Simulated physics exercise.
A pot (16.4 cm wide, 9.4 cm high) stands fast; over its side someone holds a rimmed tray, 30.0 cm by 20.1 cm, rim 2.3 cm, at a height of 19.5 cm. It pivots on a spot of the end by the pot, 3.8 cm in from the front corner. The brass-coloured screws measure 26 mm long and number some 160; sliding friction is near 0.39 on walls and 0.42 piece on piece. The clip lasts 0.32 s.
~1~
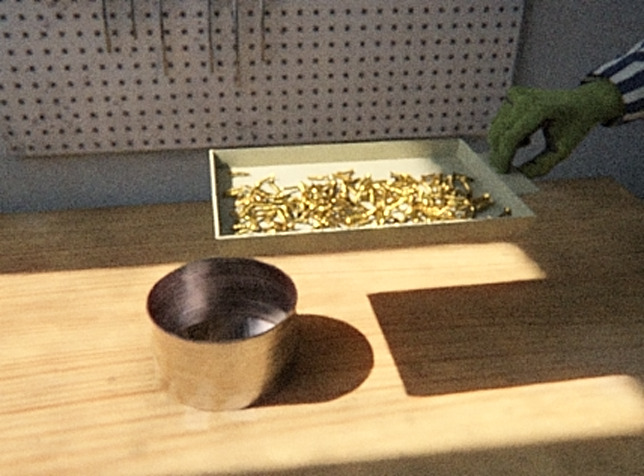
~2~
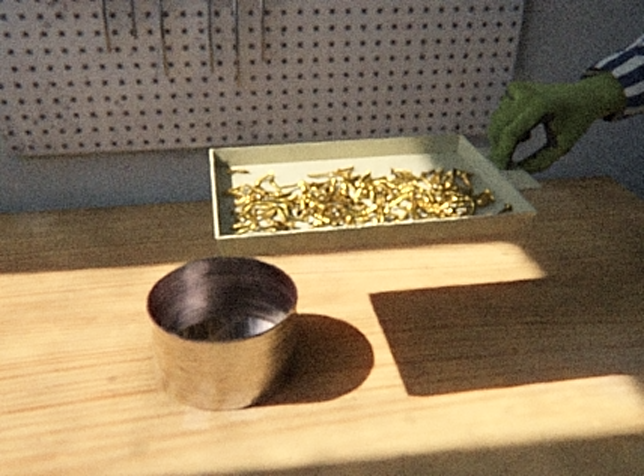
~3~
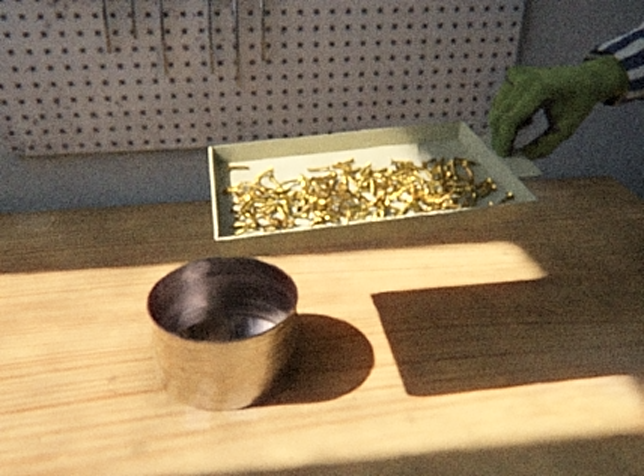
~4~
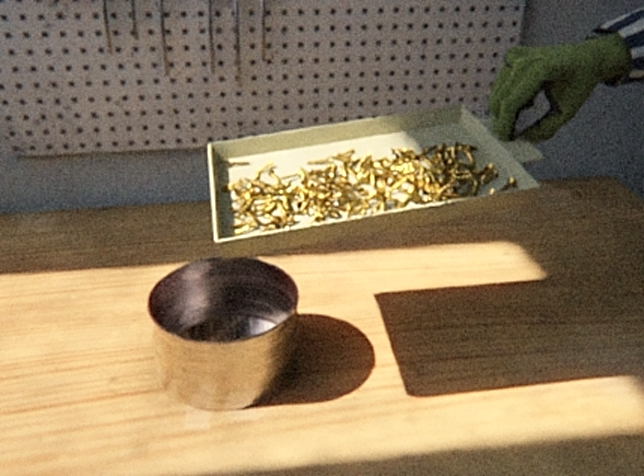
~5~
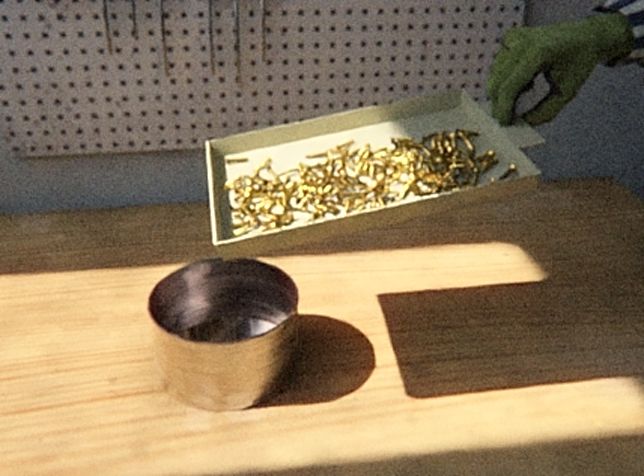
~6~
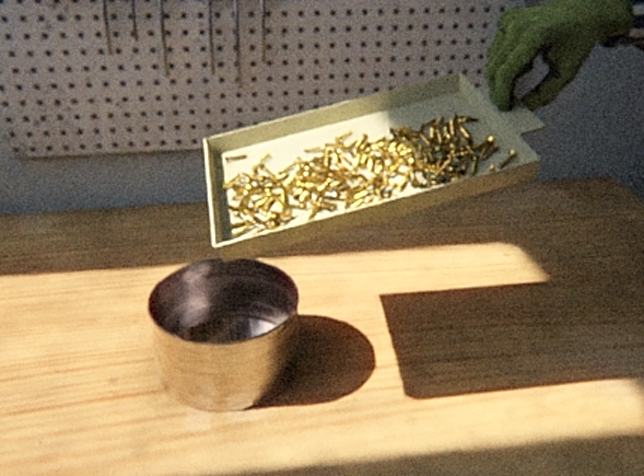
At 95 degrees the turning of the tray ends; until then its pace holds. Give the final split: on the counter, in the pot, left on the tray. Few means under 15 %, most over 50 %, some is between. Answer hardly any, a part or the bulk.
Counter the bulk, pot a part, tray hardly any.
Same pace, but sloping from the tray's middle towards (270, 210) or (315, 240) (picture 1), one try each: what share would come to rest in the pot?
About 65 and 0 per cent.
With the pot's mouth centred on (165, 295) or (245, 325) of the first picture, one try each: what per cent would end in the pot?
Some 30 and 70 per cent.
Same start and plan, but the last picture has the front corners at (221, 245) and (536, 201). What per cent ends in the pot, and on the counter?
Pot 5, counter 95.
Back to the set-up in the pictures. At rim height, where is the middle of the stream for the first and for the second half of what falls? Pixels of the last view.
At about (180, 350), then at (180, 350).
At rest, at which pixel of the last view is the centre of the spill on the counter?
Around (166, 441).
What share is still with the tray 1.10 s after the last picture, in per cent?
Some 75 per cent of the load.
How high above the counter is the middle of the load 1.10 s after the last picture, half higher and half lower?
Roughly 22 cm.
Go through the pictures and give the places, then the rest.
In the first picture, tray tilt 0 degrees, front corners at (221, 236) and (531, 214); middle of the pieces at (357, 204); pot at (223, 295).
In the second picture, tray tilt 1 degrees, front corners at (221, 236) and (532, 210); middle of the pieces at (358, 201).
In the third picture, tray tilt 4 degrees, front corners at (220, 237) and (533, 199), lowest corner left front; middle of the pieces at (358, 195).
In the fourth picture, tray tilt 7 degrees, front corners at (220, 239) and (535, 185), lowest corner left front; middle of the pieces at (358, 188).
In the fifth picture, tray tilt 11 degrees, front corners at (219, 241) and (535, 171), lowest corner left front; middle of the pieces at (357, 181).
In the sixth picture, tray tilt 15 degrees, front corners at (218, 243) and (535, 158), lowest corner left front; middle of the pieces at (355, 174); pot at (224, 296).
Then, 0.66 s after the last picture, tilt 52 degrees; the tray holds 100 %, the pot 0 %.
Then, 1.10 s after the last picture, tilt 77 degrees; the tray holds 75 %, the pot 0 %.
Then, 1.62 s after the last picture, tilt 95 degrees; the tray holds 5 %, the pot 20 %.
In the end, counter 75 %, pot 25 %, tray 0 %.
